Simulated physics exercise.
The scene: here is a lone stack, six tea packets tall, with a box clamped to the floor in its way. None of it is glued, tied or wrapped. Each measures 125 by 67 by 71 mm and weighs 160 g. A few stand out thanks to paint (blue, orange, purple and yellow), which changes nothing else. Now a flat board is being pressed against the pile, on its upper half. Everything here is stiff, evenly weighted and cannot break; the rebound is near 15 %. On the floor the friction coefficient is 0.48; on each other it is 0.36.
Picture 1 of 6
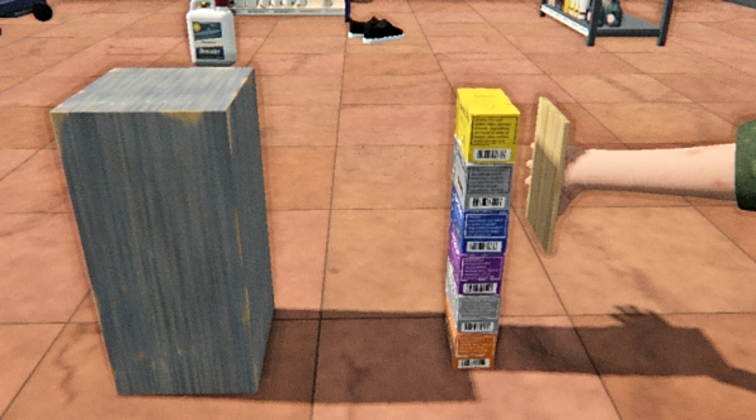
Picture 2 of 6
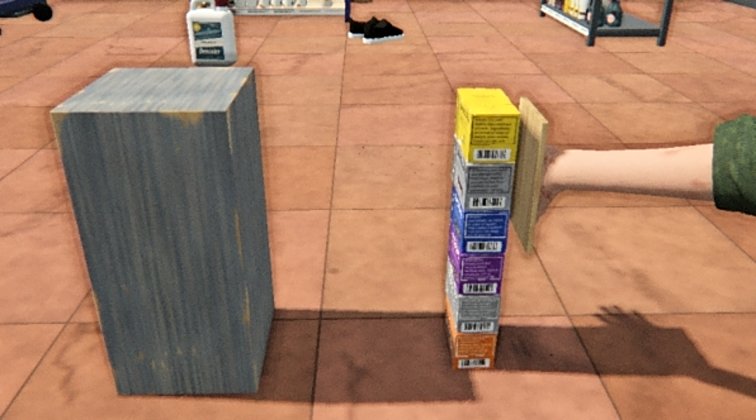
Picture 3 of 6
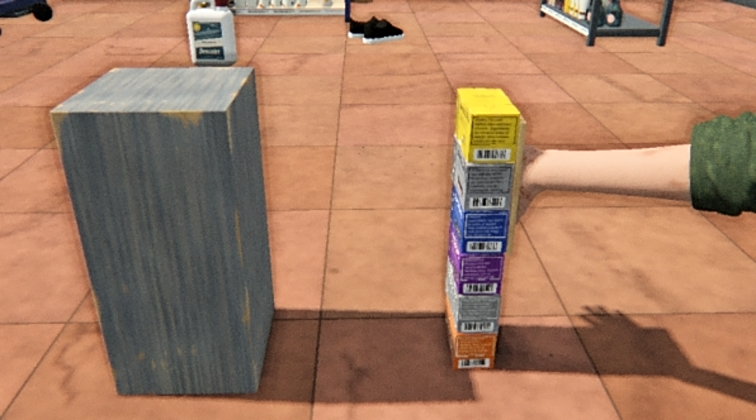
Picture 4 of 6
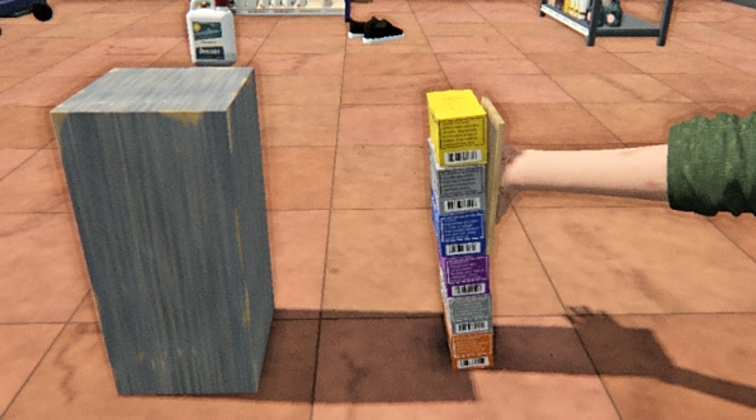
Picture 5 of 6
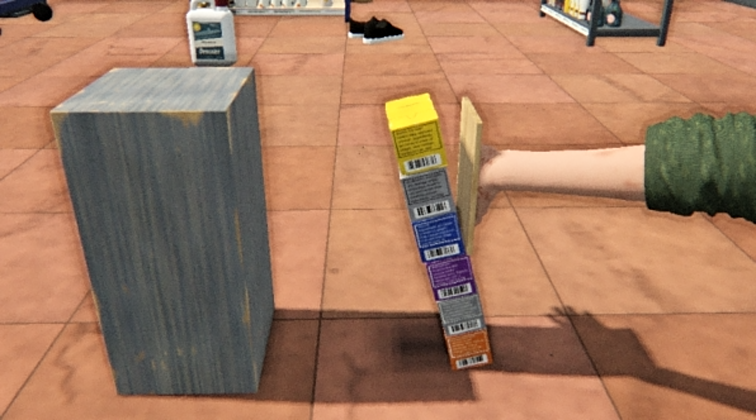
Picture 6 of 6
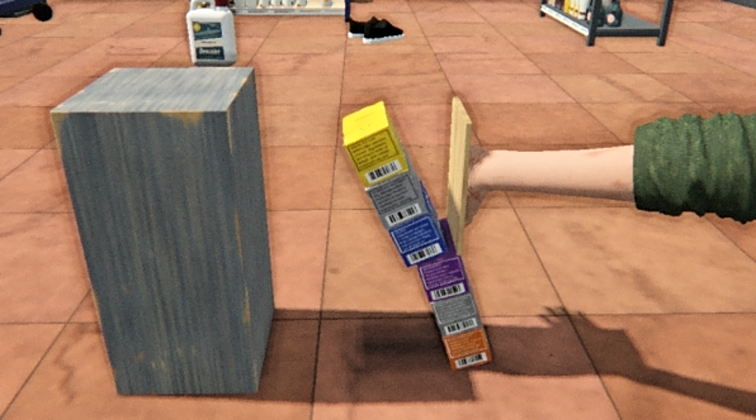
A hand holding a flat wooden board moves left and presses it against the upper part of a stack of six small packets, yellow on top, purple midway and orange at the bottom. The stack leans left toward a large grey block, its upper packets tilting further than the lower ones. A still, slightly raised view shows the reddish tiled floor, with dark shoes and shelving behind.
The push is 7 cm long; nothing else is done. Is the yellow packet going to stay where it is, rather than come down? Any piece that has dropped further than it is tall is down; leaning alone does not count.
No, it ends up down.
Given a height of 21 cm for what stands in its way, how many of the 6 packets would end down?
That makes 3 in total.
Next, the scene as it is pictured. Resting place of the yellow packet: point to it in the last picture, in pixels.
Near (288, 330).
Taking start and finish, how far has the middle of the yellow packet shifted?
Close to 47 cm, start to finish.
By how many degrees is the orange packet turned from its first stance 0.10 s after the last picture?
Something like 15°, more or less.
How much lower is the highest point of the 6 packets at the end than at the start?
Roughly 21 centimetres lower at the end.
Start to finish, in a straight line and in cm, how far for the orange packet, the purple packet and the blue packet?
Net displacement: Orange = 2 cm, purple = 6 cm, blue = 26 cm.
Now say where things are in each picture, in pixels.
In the first frame (places mark the middle of the side facing us), board (560, 173) 58 mm short; yellow packet (494, 140); purple packet (481, 276); orange packet (475, 353); nothing disturbed.
Board (539, 173) 29 mm short; yellow packet (494, 140), in the second frame.
Board (518, 173) 1 mm in; yellow packet (494, 140), in the third frame.
Board (497, 174) 29 mm in; yellow packet (462, 142) leaning 6°; blue packet (463, 235) leaning 6°; steepest lean 6°, the packet at (471, 316); 6 disturbed, none down, in the fourth frame.
Board (475, 174) 58 mm in; yellow packet (419, 148) leaning 14°; blue packet (439, 239) leaning 14°; steepest lean 15°, the packet at (462, 316); 6 disturbed, none down, in the fifth frame.
Board (465, 174) 7 cm in, stopped; yellow packet (376, 158) leaning 25°, 27 mm lower; blue packet (419, 242) leaning 25°; purple packet (444, 280) leaning 17°; 6 disturbed, none down, in the sixth frame.
Then, 0.10 s after the last picture, 1 of the 6 packets down; yellow packet leaning 53°, 8 cm lower; blue packet leaning 53°, 26 mm lower.
Then, 0.20 s after the last picture, 3 of the 6 packets down; yellow packet on its side; blue packet on its side.
At rest, 3 of the 6 packets down; yellow packet on its side; blue packet on its side; orange packet leaning 17°. As the last picture would show them, middles, yellow packet near (288, 330), blue packet near (376, 330).
